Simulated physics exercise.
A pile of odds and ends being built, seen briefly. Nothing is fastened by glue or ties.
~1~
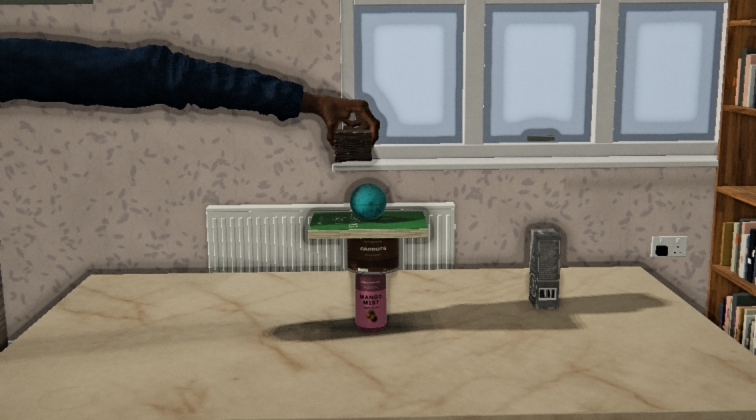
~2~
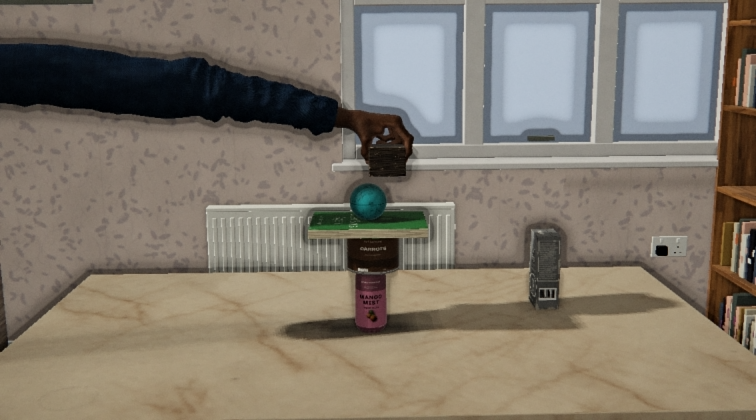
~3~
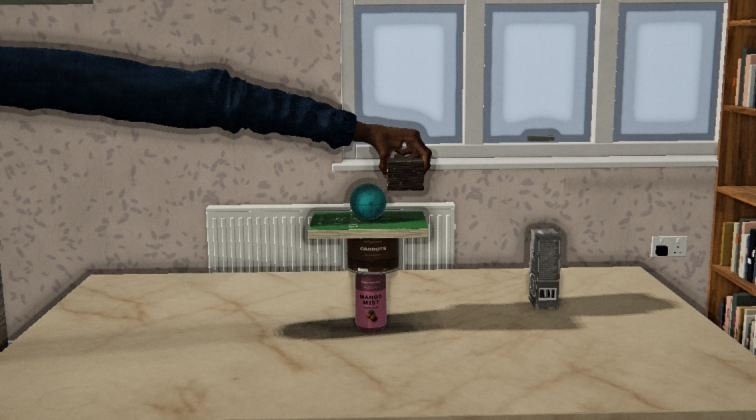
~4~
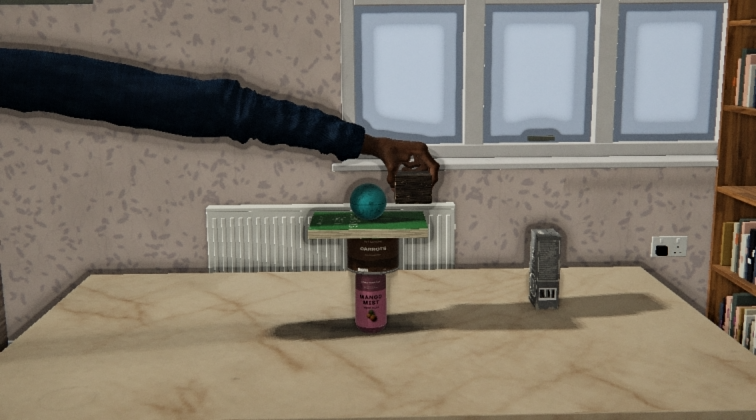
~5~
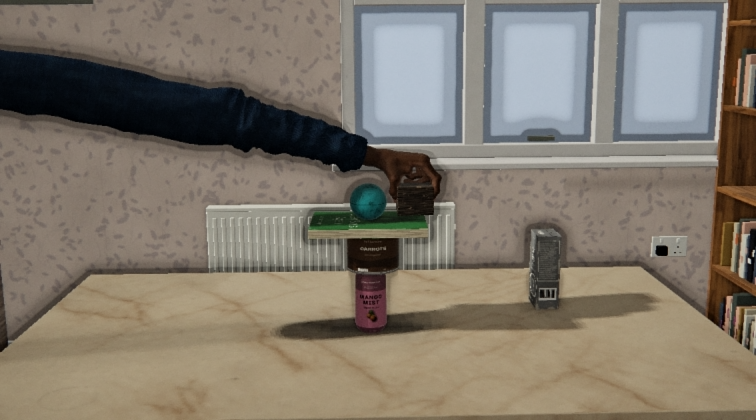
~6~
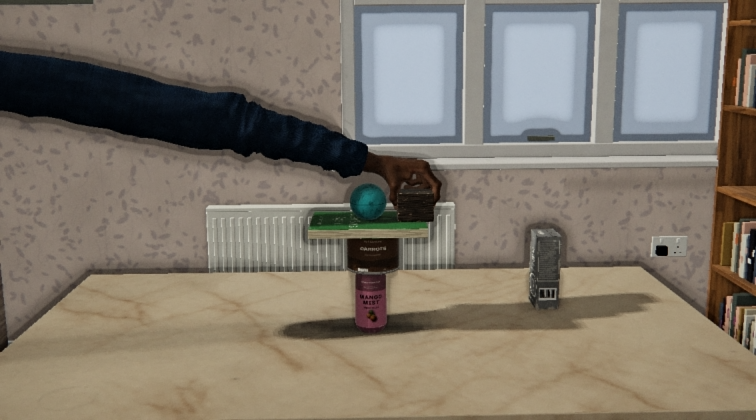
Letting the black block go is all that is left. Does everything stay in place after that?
Yes, it all stays put.
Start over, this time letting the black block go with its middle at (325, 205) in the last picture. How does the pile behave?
The pile remains standing.
Then, 0.20 s past the last view, nothing moves.
Then, 0.60 s past the last view, black block resting near (415, 206).
Finally, all 6 still in place. Final places as the last picture's camera would see them, black block near (416, 206). The pile keeps its balance.
